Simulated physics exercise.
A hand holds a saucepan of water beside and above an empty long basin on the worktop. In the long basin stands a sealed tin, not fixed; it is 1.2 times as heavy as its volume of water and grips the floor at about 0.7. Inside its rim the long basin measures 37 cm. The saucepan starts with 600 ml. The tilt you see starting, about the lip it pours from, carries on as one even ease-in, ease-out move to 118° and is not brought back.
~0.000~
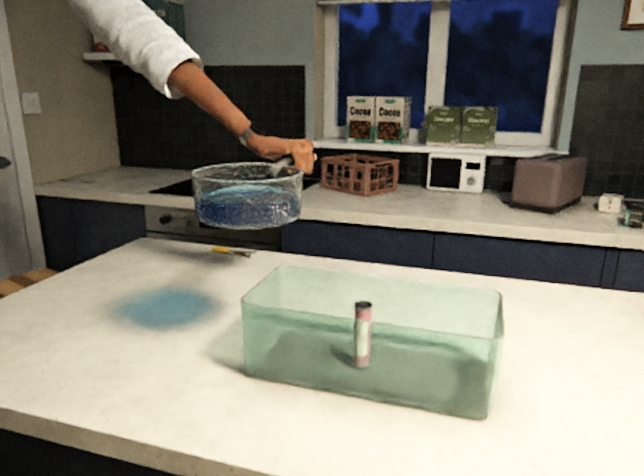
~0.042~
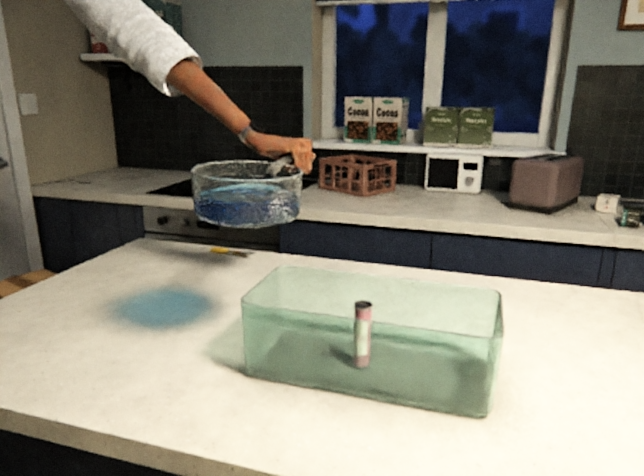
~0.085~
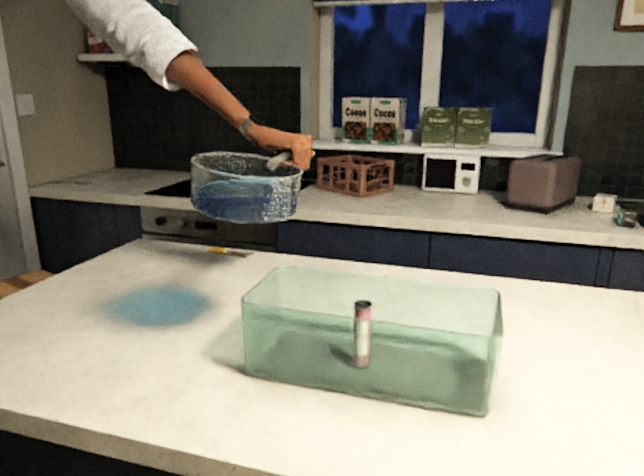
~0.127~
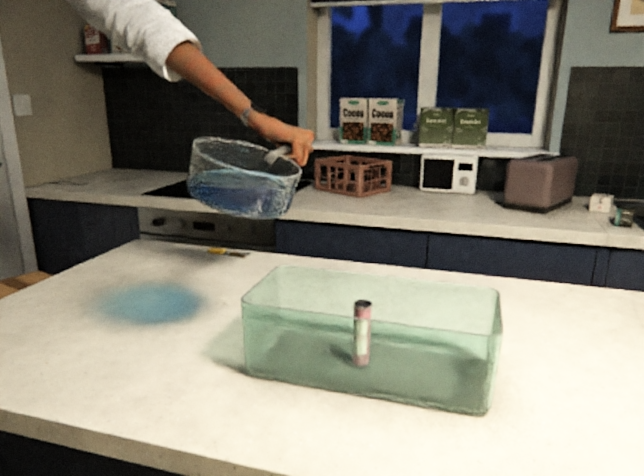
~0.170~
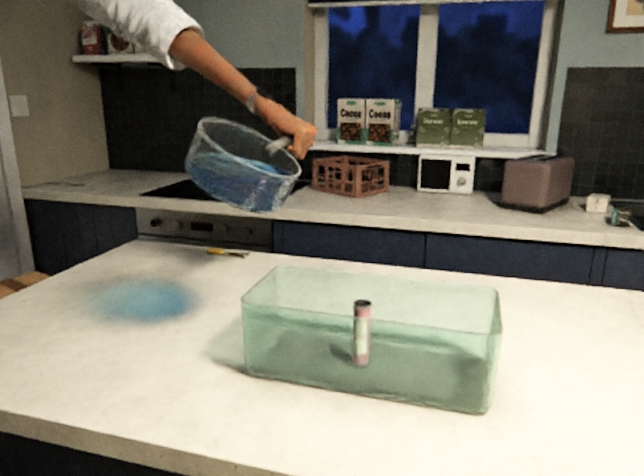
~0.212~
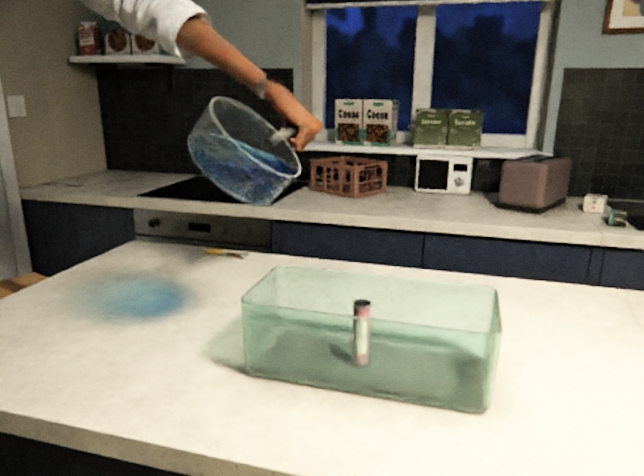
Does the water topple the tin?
It remains upright.
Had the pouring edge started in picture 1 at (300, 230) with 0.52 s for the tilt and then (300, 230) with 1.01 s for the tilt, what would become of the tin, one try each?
First it topples; then it falls.
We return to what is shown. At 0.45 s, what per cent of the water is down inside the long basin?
Near 0 in a hundred.
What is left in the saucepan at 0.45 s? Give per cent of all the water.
Near 24 in a hundred.
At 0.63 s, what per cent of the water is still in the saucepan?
Some 1 per cent.
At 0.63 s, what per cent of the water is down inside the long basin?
Some 86 per cent.
After 0.45 s the tilt is 113° and 24 per cent is still to pour; the tin stands where it began.
After 0.63 s the tilt is 118° and 1 per cent is still to pour; the tin stands where it began.
After 0.82 s the tilt is 118° and 0 per cent is still to pour; the tin stands where it began.
After 1.02 s the tilt is 118° and 0 per cent is still to pour; the tin stands where it began.
In the end the tin stands where it began.
